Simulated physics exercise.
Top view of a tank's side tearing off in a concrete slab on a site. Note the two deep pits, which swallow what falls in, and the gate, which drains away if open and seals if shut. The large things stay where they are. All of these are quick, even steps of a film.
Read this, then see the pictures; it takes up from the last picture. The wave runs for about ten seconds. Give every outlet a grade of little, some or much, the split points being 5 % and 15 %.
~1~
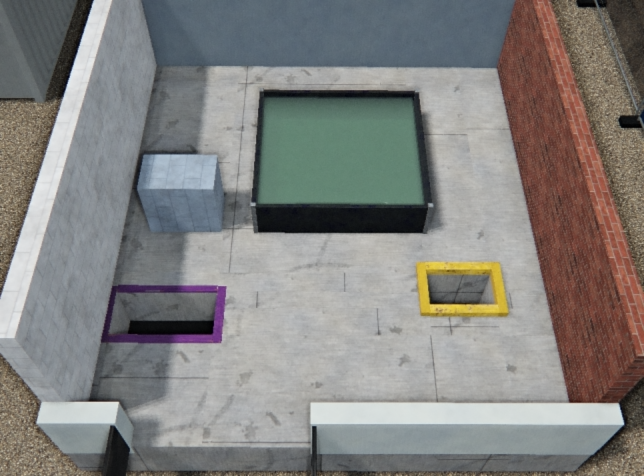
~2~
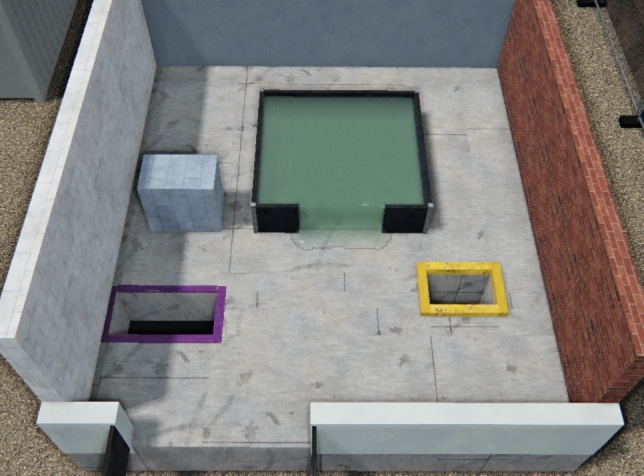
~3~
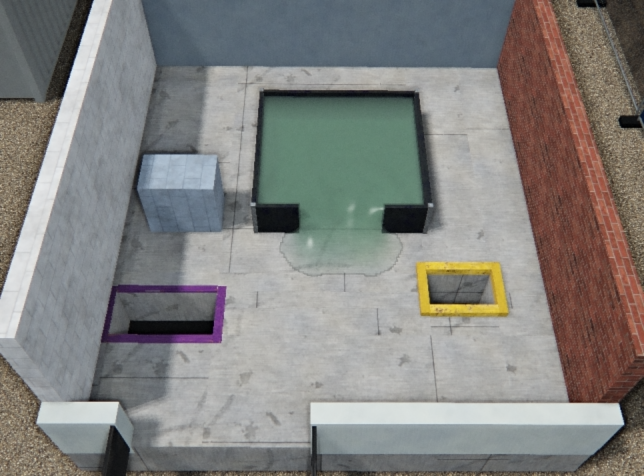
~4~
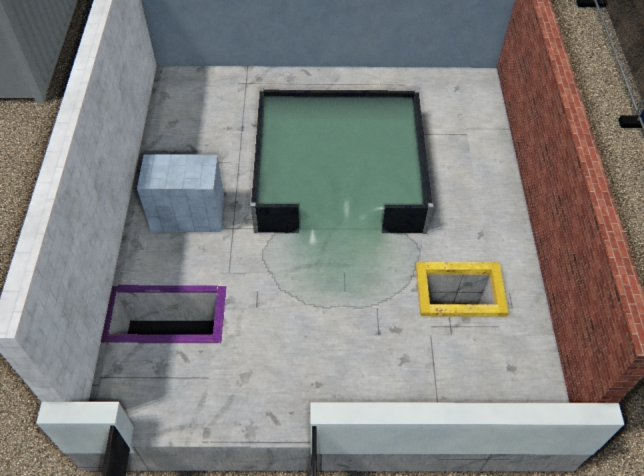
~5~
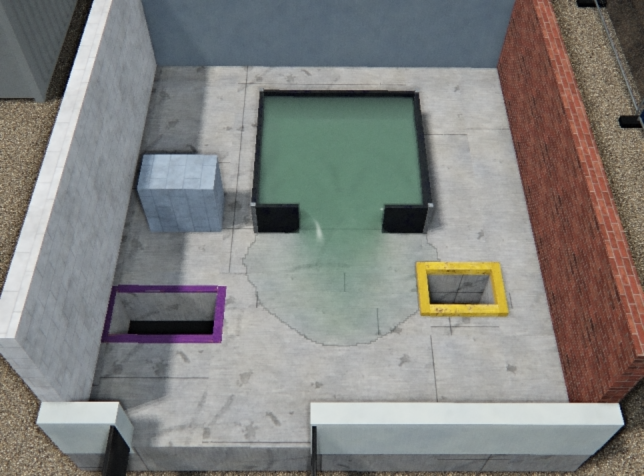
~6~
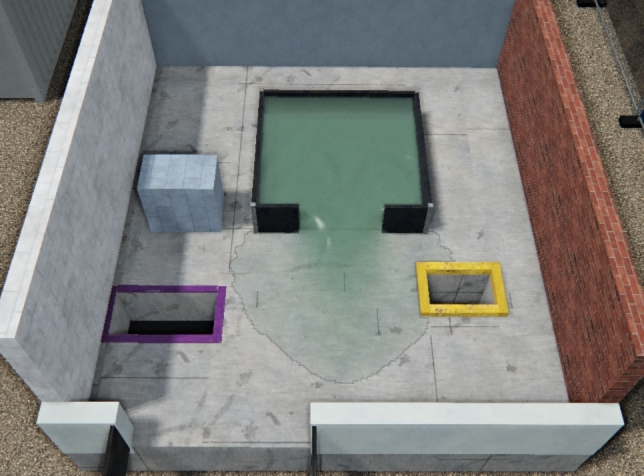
Grades: Gate - much; purple pit - some; yellow pit - little.
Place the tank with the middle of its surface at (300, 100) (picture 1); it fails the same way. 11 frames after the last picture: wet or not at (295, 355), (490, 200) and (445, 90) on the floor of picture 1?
In turn: Covered, free of water, not flooded.
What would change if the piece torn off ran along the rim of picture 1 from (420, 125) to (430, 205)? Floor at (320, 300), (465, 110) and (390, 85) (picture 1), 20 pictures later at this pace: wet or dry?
As listed: Clear, flooded, awash.
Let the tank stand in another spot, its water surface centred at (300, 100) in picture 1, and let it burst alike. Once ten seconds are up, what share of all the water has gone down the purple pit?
Purple: 14 %.
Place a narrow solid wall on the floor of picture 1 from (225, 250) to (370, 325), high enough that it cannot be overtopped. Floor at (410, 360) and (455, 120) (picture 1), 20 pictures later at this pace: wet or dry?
Swamped, then spared.
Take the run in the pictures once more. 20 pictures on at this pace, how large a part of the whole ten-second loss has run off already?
Roughly 35 percent of it.
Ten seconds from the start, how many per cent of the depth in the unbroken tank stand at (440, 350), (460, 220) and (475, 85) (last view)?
The three come to some 8, 4 and 14 per cent respectively.
A moment on, water covers 25 % of the floor; the gate 0 %, the purple pit 0 %, the yellow pit 0 %.
Next, water covers 30 % of the floor; the gate 4 %, the purple pit 1 %, the yellow pit 0 %.
Then, water covers 40 % of the floor; the gate 13 %, the purple pit 1 %, the yellow pit 0 %.
Later, water covers 60 % of the floor; the gate 24 %, the purple pit 3 %, the yellow pit 1 %.
In the end, water covers 70 % of the floor; the gate 34 %, the purple pit 7 %, the yellow pit 1 %.
